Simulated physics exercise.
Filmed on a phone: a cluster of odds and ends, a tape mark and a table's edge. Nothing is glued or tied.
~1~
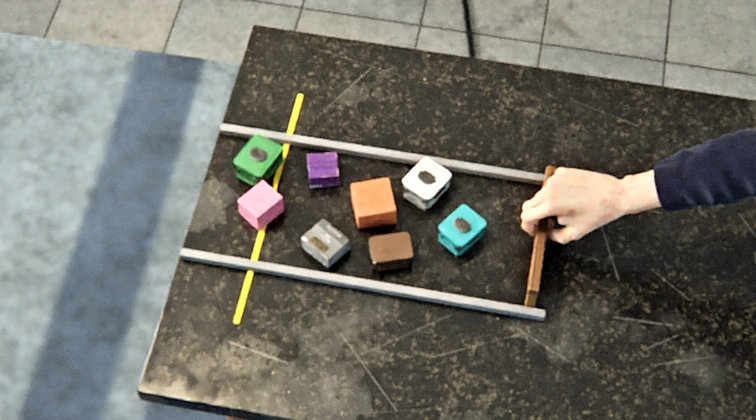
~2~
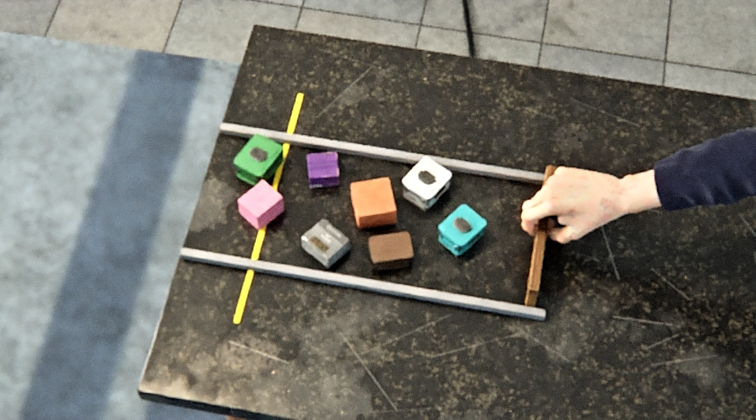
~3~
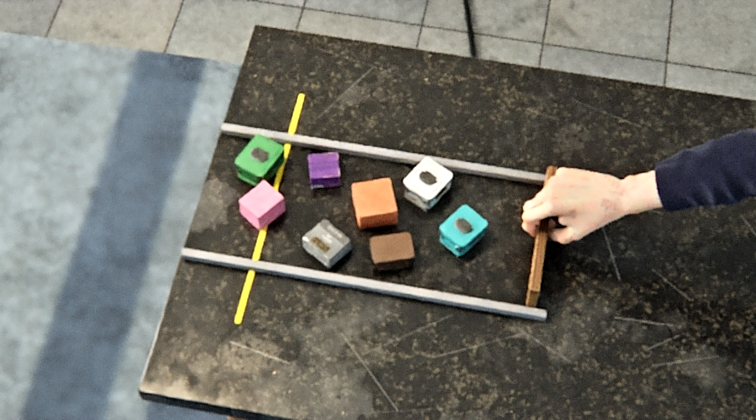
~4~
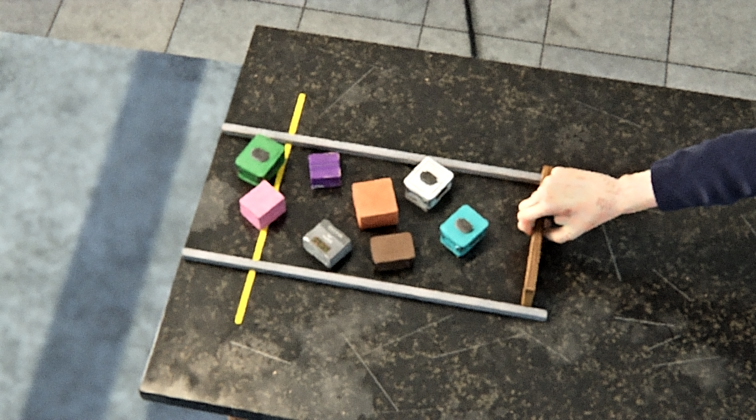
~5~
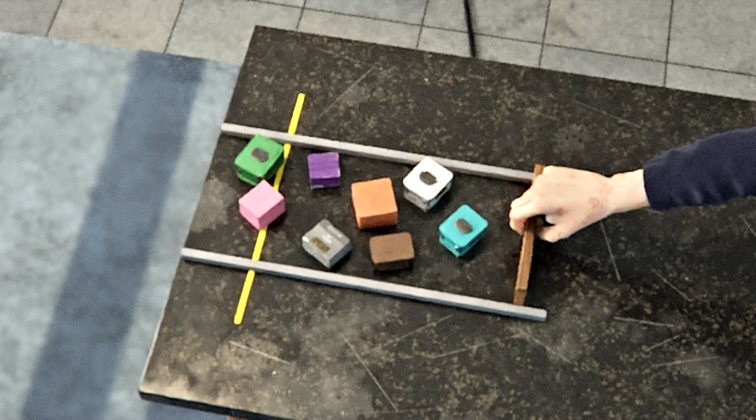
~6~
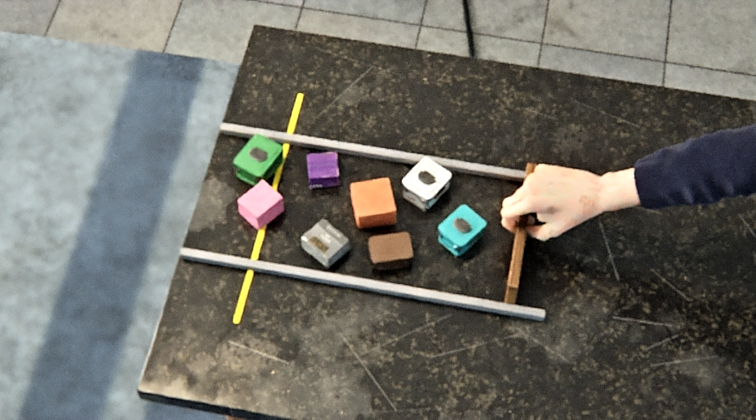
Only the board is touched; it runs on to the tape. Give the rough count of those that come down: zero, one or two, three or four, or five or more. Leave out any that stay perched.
Outcome: The number that fall off is one or two.
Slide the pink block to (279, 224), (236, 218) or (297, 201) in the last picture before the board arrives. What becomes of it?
Place by place, it drops off; drops off; comes down.
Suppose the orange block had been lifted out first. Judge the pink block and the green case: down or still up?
The pink block does not fall, the green case is lost.
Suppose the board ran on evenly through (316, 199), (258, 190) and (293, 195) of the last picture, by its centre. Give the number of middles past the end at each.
Place by place, 0, 2 and 0.
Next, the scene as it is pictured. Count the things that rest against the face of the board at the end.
The number is 3.
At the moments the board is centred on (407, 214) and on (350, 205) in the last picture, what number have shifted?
At the one place 4, at the other 7.
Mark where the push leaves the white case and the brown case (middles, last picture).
Near (263, 162) and (244, 240).
A little later, none off yet; green case at rest near (259, 161); pink block at rest near (261, 205); purple box at rest near (323, 170).
Next, none off yet; green case at rest near (259, 161); pink block at rest near (261, 205); purple box at rest near (321, 167).
Later still, none off yet; green case shifted about its own width near (231, 154); pink block shifted about its own width near (219, 205); purple box shifted well along near (268, 156).
When it is over, the number that fall off is one or two; down, pink block and green case.
